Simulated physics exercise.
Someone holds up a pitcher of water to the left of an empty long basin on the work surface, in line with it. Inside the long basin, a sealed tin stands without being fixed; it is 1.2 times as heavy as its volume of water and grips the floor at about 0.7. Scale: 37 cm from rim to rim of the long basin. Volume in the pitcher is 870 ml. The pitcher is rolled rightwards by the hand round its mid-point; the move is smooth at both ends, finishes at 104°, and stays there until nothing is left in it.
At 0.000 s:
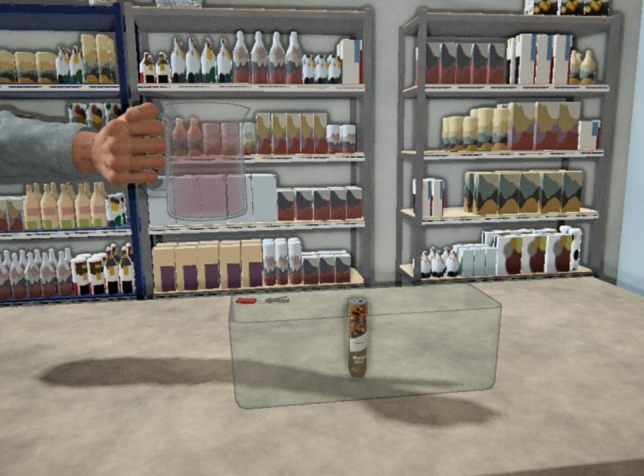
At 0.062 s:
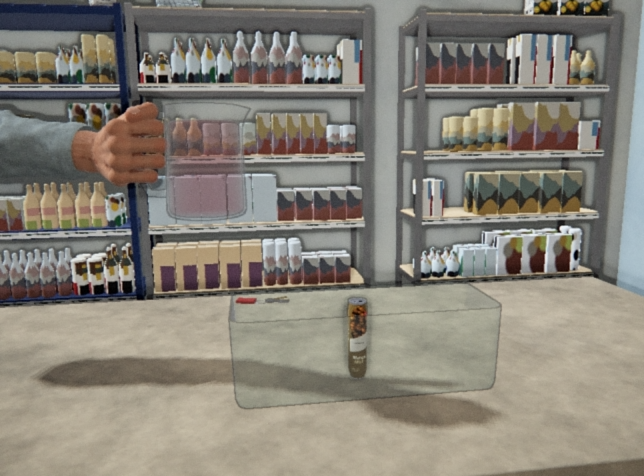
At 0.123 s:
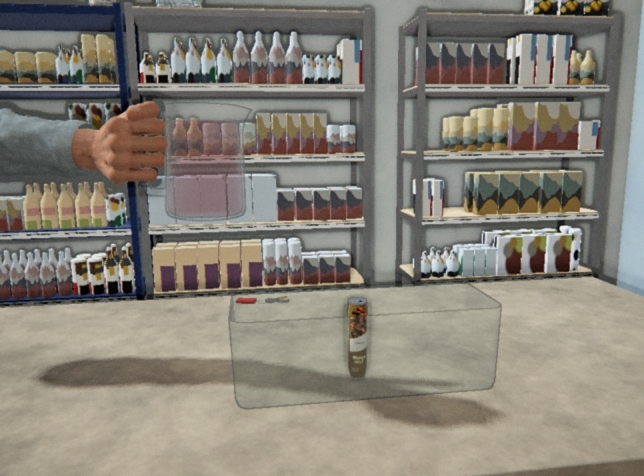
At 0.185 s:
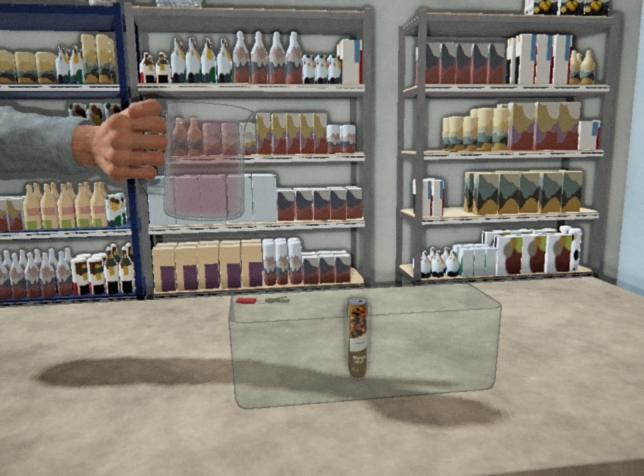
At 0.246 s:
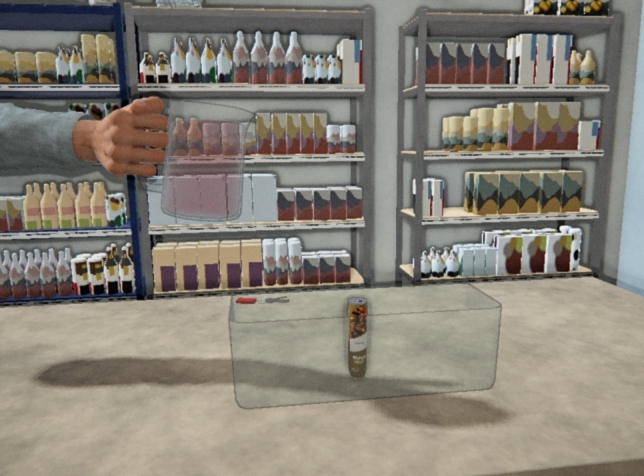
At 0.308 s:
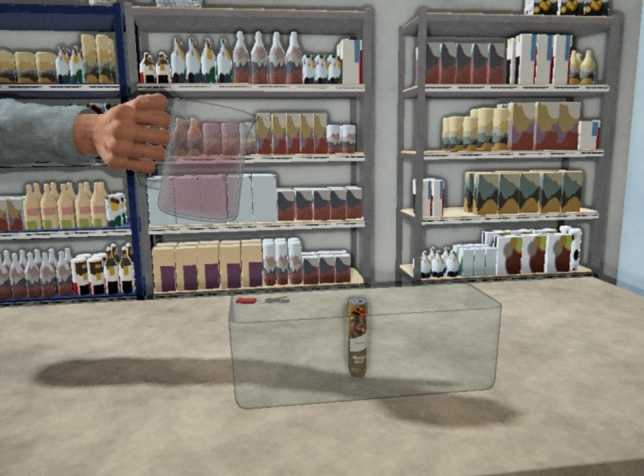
A hand in a grey sleeve reaches in from the left and holds up a clear pitcher of water, seen from the front across a pale counter in a shop. Below and to the right stands a long, transparent basin with a slim, patterned tin, before shelves of bottles and boxes. The hand gradually tilts the pitcher slightly rightwards, while the camera stays still.
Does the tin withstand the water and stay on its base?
No, it is knocked over.
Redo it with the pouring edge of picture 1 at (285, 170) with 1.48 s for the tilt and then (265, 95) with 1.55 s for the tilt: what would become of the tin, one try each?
The tin overturns the first time and overturns the second time.
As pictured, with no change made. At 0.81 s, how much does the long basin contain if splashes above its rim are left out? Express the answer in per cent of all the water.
The basin holds roughly 1 in a hundred parts at that moment.
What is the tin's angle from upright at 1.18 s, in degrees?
About 5 degrees from upright.
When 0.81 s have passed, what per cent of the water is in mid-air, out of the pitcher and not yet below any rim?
Near 10 per cent at that time.
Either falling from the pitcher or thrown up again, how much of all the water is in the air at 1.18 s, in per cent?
Near 24 per cent, I'd say.
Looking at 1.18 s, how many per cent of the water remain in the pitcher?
Around 46 percent of it.
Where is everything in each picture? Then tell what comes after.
In the first picture, it leans 0°; its right rim is at (250, 107); the water meets the walls at (168, 123) and (241, 123); the long basin's rim runs from (231, 308) to (483, 294); the tin's top is at (357, 304).
In the second picture, it leans 0°; its right rim is at (251, 107); the water meets the walls at (168, 124) and (241, 124).
In the third picture, it leans 2°; its right rim is at (252, 109); the water meets the walls at (168, 124) and (242, 124).
In the fourth picture, it leans 4°; its right rim is at (254, 111); the water meets the walls at (170, 124) and (244, 124).
In the fifth picture, it leans 7°; its right rim is at (257, 113); the water meets the walls at (172, 124) and (246, 124).
In the sixth picture, it leans 11°; its right rim is at (260, 117); the water meets the walls at (173, 128) and (249, 125).
By 0.81 s the tilt is 60° and 90 per cent is still to pour; the tin stands where it began.
By 1.18 s the tilt is 94° and 47 per cent is still to pour; the tin leans 5°.
By 1.56 s the tilt is 104° and 8 per cent is still to pour; the tin lies on its side.
By 1.98 s the tilt is 104° and 1 per cent is still to pour; the tin lies on its side.
At rest the tin lies on its side.
